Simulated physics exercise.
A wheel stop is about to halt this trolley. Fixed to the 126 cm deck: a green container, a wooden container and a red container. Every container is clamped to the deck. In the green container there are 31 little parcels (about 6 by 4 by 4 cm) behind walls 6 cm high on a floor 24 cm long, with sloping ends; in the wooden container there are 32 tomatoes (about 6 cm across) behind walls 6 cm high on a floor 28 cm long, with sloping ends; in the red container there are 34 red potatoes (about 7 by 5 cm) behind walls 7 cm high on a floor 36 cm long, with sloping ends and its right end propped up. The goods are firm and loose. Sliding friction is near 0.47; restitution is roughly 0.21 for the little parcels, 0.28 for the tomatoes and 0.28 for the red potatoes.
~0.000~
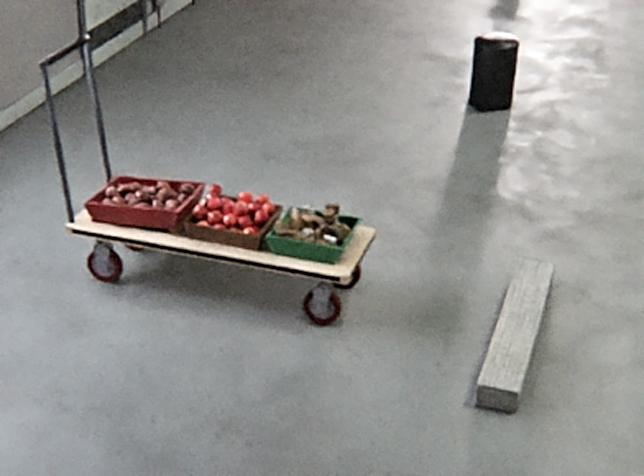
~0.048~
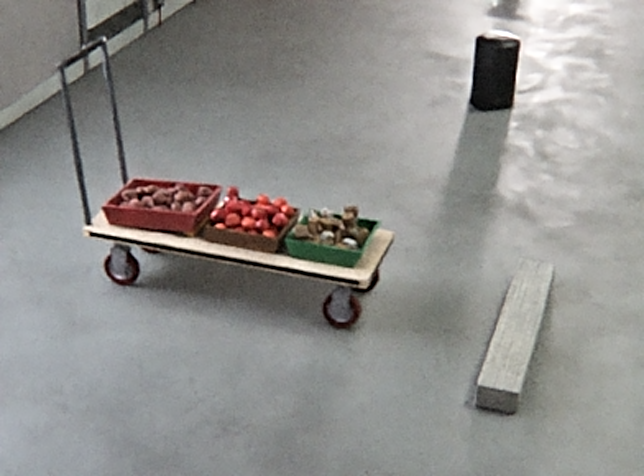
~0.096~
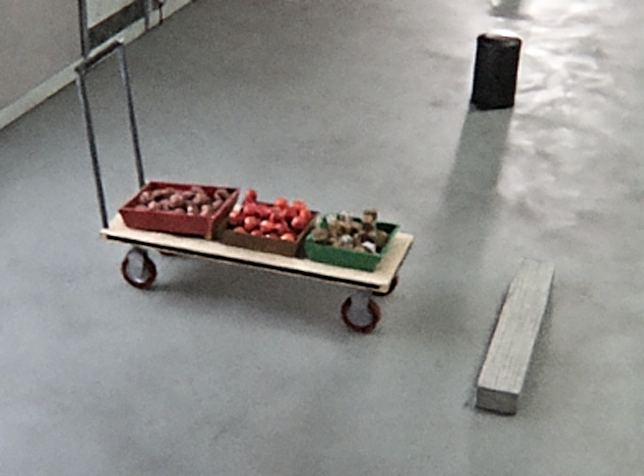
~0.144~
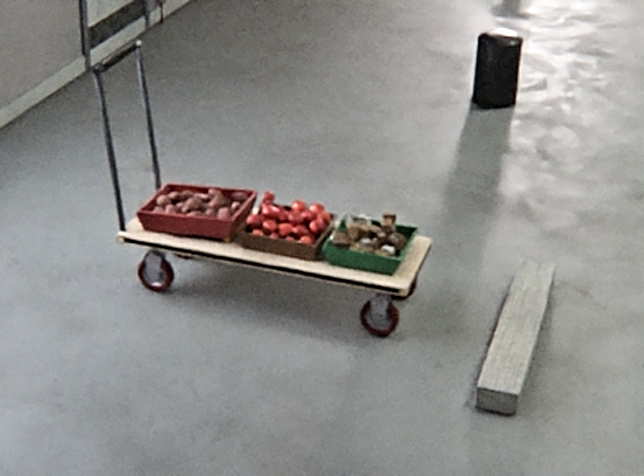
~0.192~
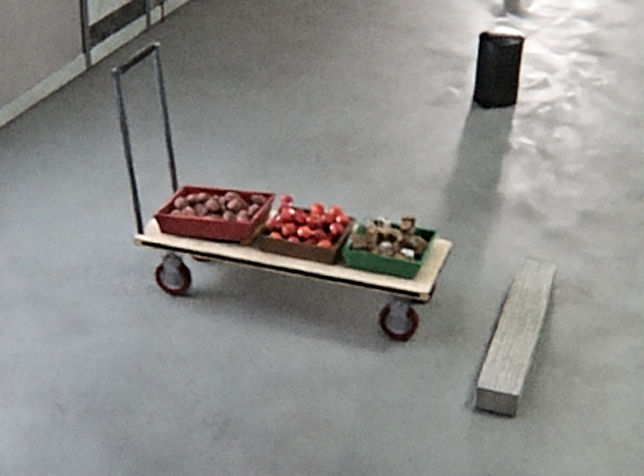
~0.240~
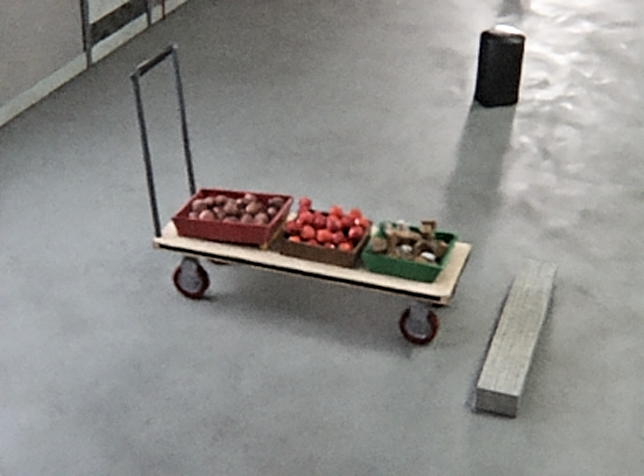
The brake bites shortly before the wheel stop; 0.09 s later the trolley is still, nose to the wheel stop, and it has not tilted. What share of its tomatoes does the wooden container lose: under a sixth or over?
The wooden container loses more than a sixth of its tomatoes.
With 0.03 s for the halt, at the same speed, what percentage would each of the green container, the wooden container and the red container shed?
In that case green container 20, wooden container 20, red container 0 per cent.
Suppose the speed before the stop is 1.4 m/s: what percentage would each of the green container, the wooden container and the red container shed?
In that case green container 10, wooden container 20, red container 0 per cent.
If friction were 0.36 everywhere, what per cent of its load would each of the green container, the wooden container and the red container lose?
Then green container 0, wooden container 20, red container 0 per cent.
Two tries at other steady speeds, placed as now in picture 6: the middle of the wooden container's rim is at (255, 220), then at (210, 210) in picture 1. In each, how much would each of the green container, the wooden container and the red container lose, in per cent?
Green container 0 then 30, wooden container 20 then 30, red container 0 then 0 per cent.
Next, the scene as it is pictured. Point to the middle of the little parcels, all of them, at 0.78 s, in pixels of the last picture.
Around (473, 264).
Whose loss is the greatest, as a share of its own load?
It is the wooden container.
After 0.33 s, the brake bites.
After 0.43 s, green container 31 in, 0 out, wooden container 30 in, 2 out and red container 34 in, 0 out.
After 0.55 s, green container 30 in, 1 out, wooden container 26 in, 6 out and red container 34 in, 0 out.
After 0.78 s, green container 30 in, 1 out, wooden container 24 in, 8 out and red container 34 in, 0 out.
Outcome (at 1.28 s), green container 30 in, 1 out, wooden container 24 in, 8 out and red container 34 in, 0 out. Asked share, 8 of 32, 25 per cent.
